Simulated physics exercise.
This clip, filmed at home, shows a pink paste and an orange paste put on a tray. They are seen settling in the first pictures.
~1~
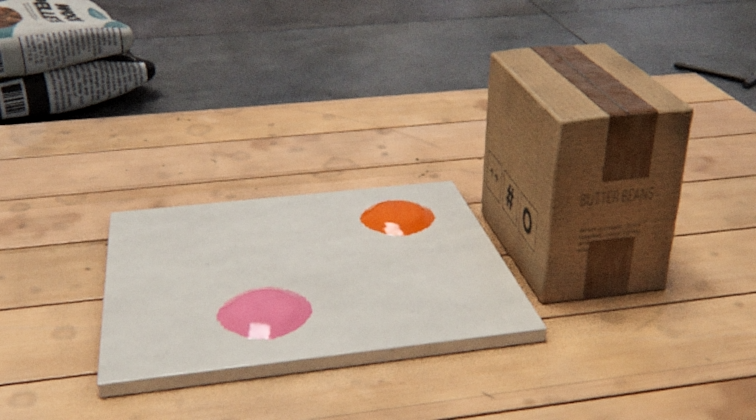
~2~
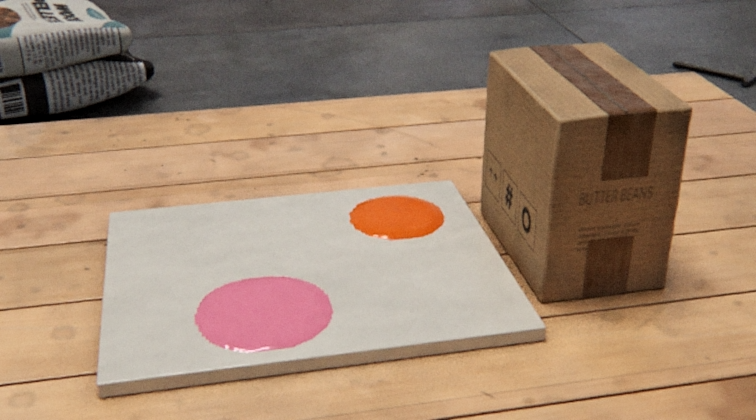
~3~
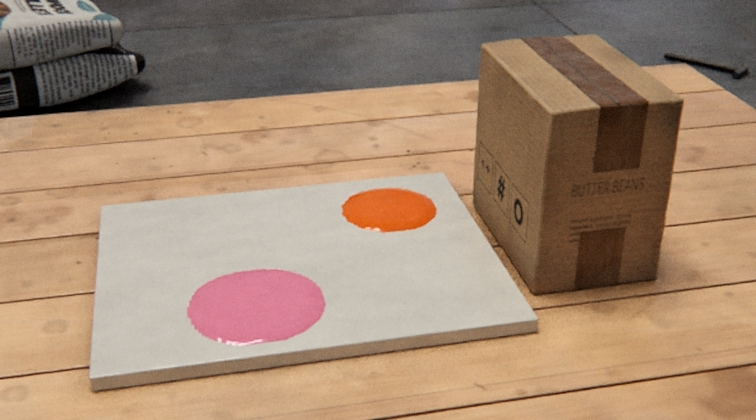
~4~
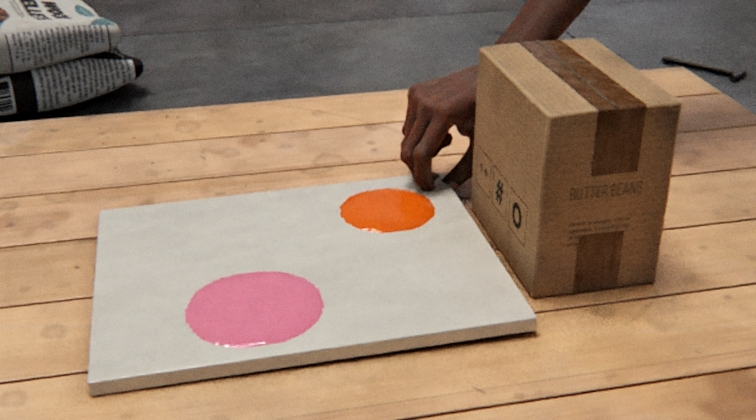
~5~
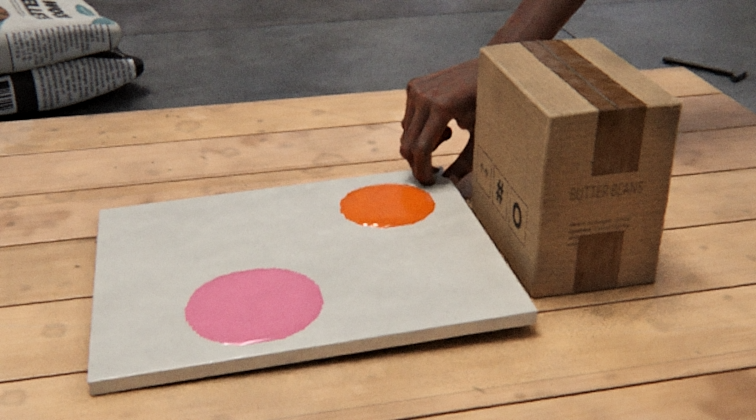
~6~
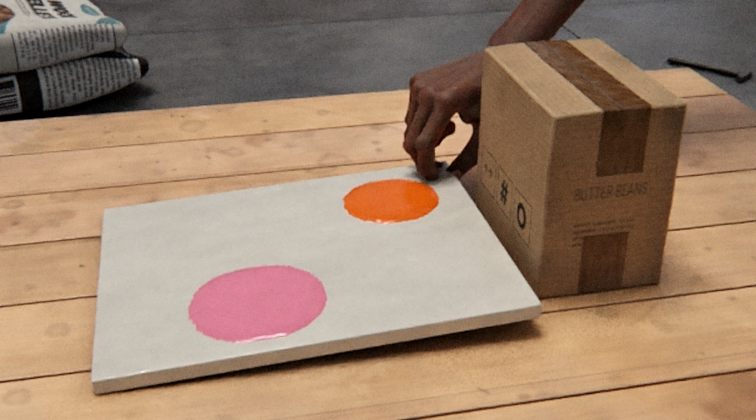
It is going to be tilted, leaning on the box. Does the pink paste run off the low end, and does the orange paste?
Once it settles, the pink paste escapes downhill and the orange paste remains aboard.
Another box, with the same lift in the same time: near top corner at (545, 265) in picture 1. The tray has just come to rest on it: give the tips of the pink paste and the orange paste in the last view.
At (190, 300), and at (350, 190).
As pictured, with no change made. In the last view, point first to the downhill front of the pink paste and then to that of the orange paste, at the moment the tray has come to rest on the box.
In the last picture the first one is at (85, 329) and the second at (248, 136).
Shortly, slope about 32°; the pink paste is dripping off the low end; the orange paste has crept down a long way.
Then, the pink paste is dripping off the low end; the orange paste has crept down a long way.
At the finish, slope about 32°; the pink paste is dripping off the low end; the orange paste has crept down a long way.
